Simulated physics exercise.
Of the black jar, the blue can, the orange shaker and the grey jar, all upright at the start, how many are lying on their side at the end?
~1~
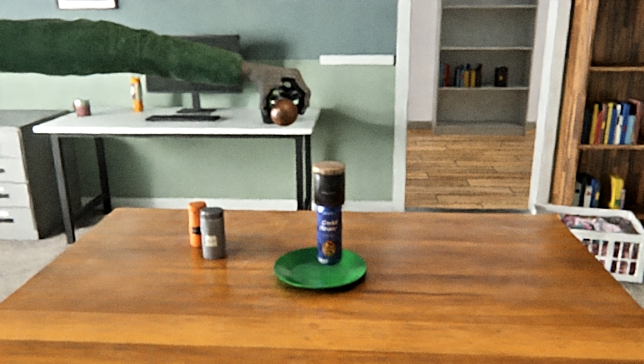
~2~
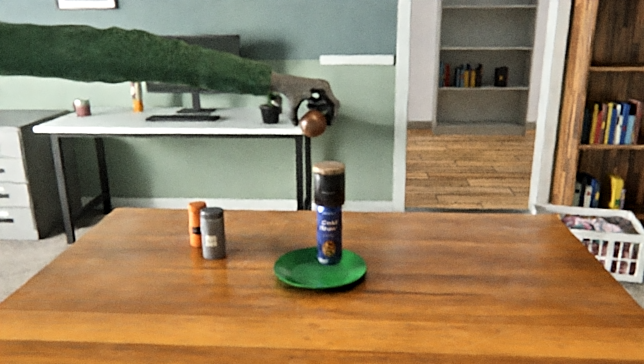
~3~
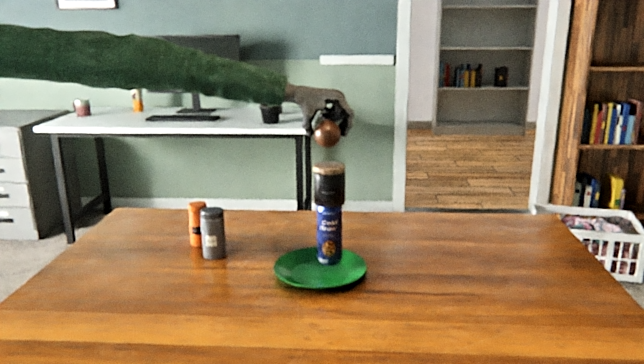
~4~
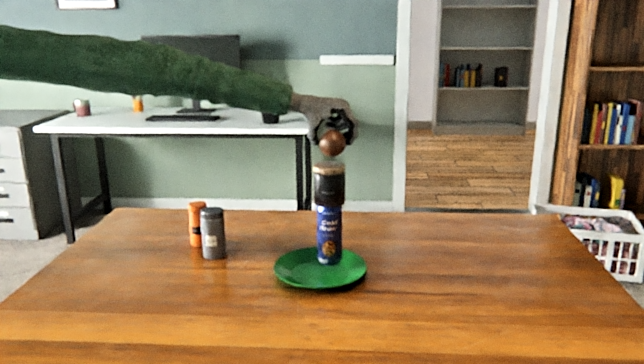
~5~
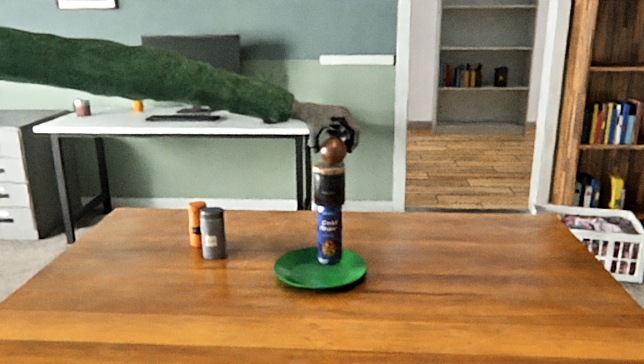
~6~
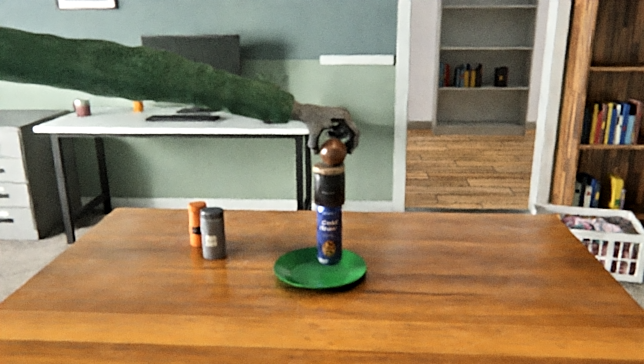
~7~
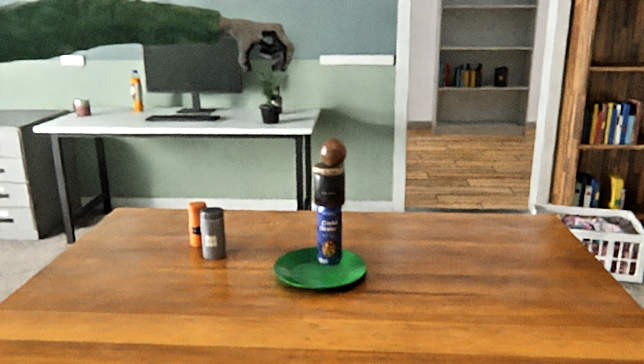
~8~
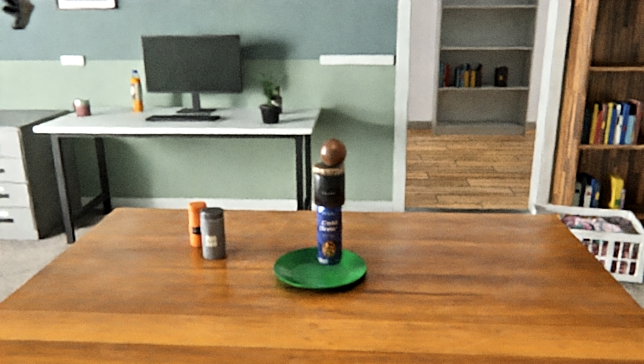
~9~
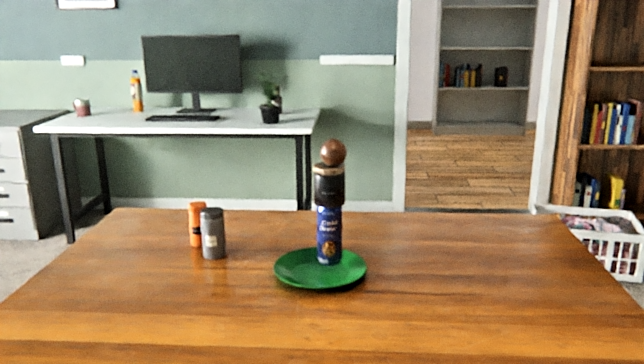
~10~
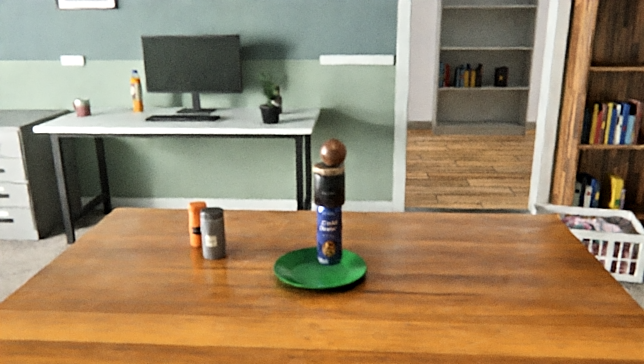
None of them are lying on their side. The black jar and blue can are still upright in the stack, and the orange shaker and grey jar are still standing to the left.
An arm in a green sleeve carried a brown onion in from the left and lowered it onto a black jar, which stood on a blue can on a green plate. The hand let go and withdrew left, and the stack stayed standing.
